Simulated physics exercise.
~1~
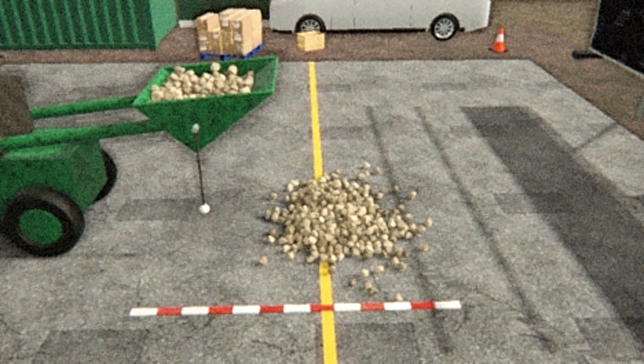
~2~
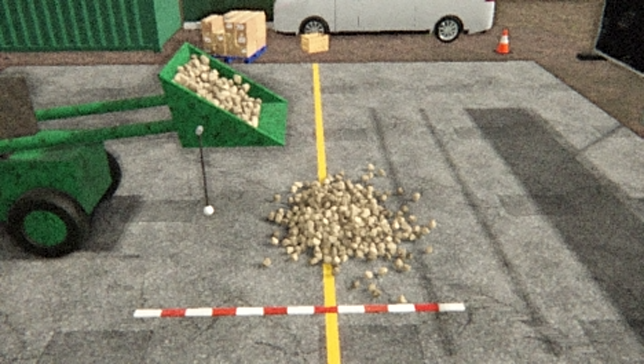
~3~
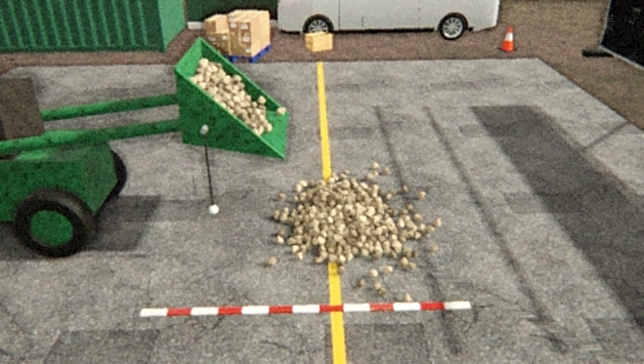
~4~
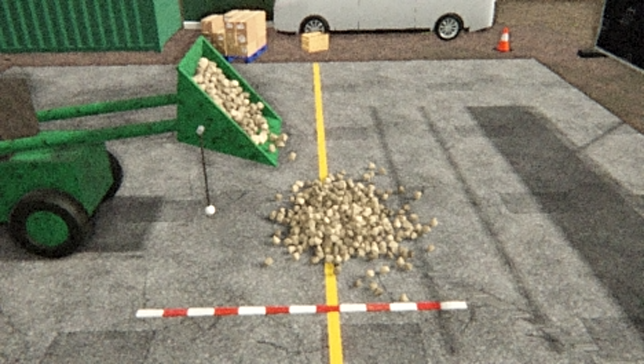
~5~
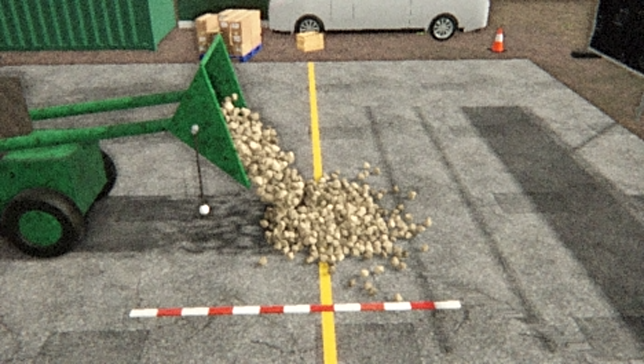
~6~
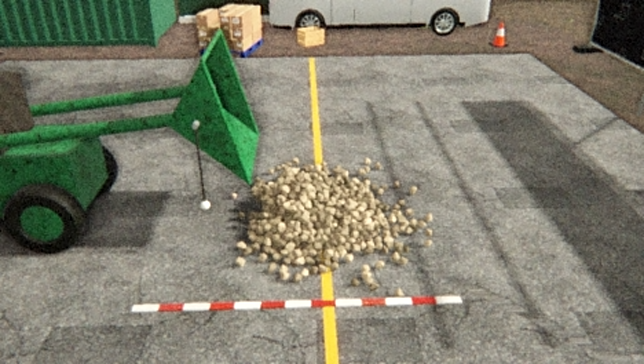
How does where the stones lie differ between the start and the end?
At the start some stones are up in the green bucket at the left while the rest lie in a heap across the yellow line. At the end they all lie on the ground in one bigger heap, so the stones as a whole are lower and farther right.
